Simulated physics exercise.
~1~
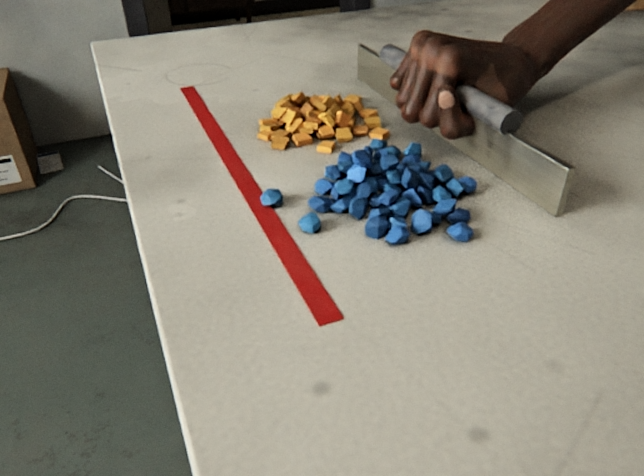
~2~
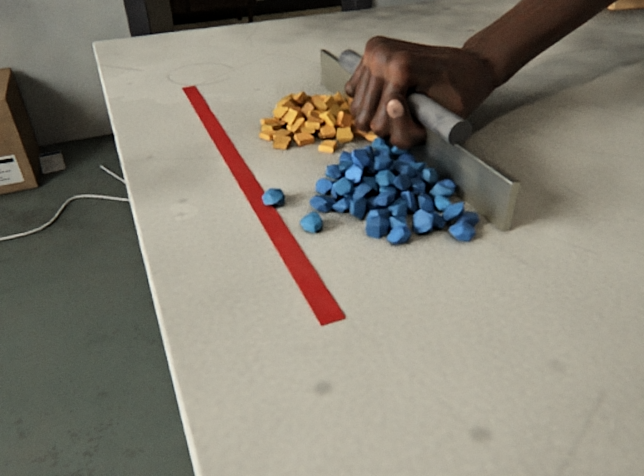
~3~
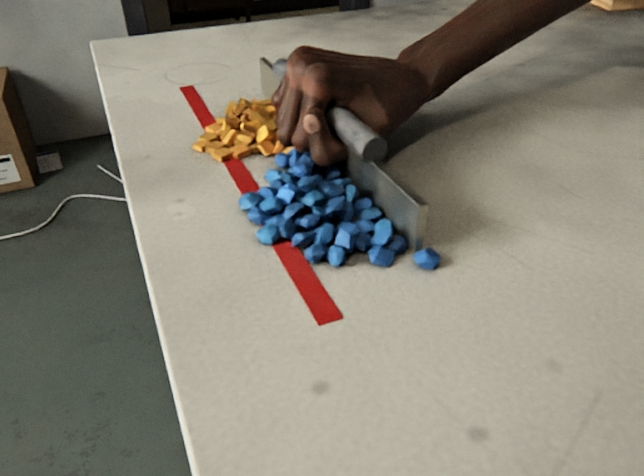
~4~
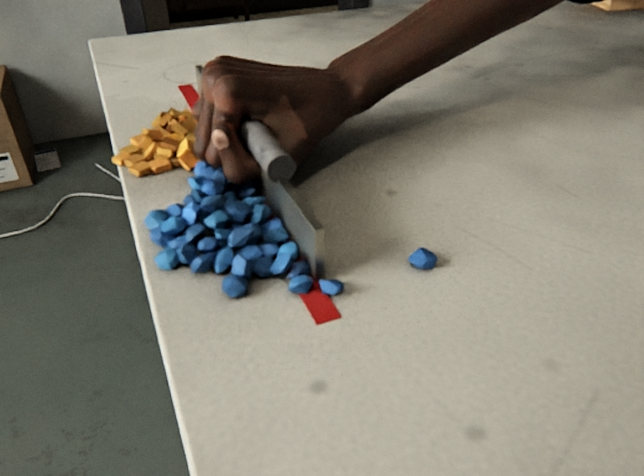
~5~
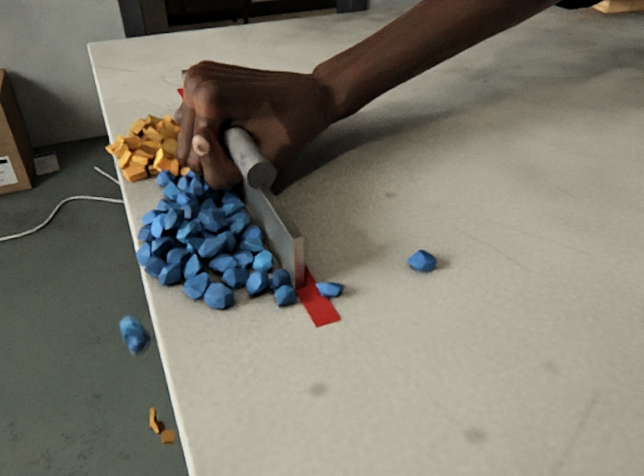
A dark-skinned hand grips a metal scraper at the upper right of a pale tabletop, seen from above at an angle by a slightly swaying camera. Left of the blade lie a heap of blue pebble-like pieces in front and a smaller pile of yellow-orange chunks behind, with a red tape strip beyond. The hand sweeps the scraper left, pushing both heaps across the tape and leaving a couple of blue pieces behind. The scraper stops at the tape, with the heaps crowding the table's left edge. Finally, a few blue and orange pieces drop over the edge, while most stay on the table.
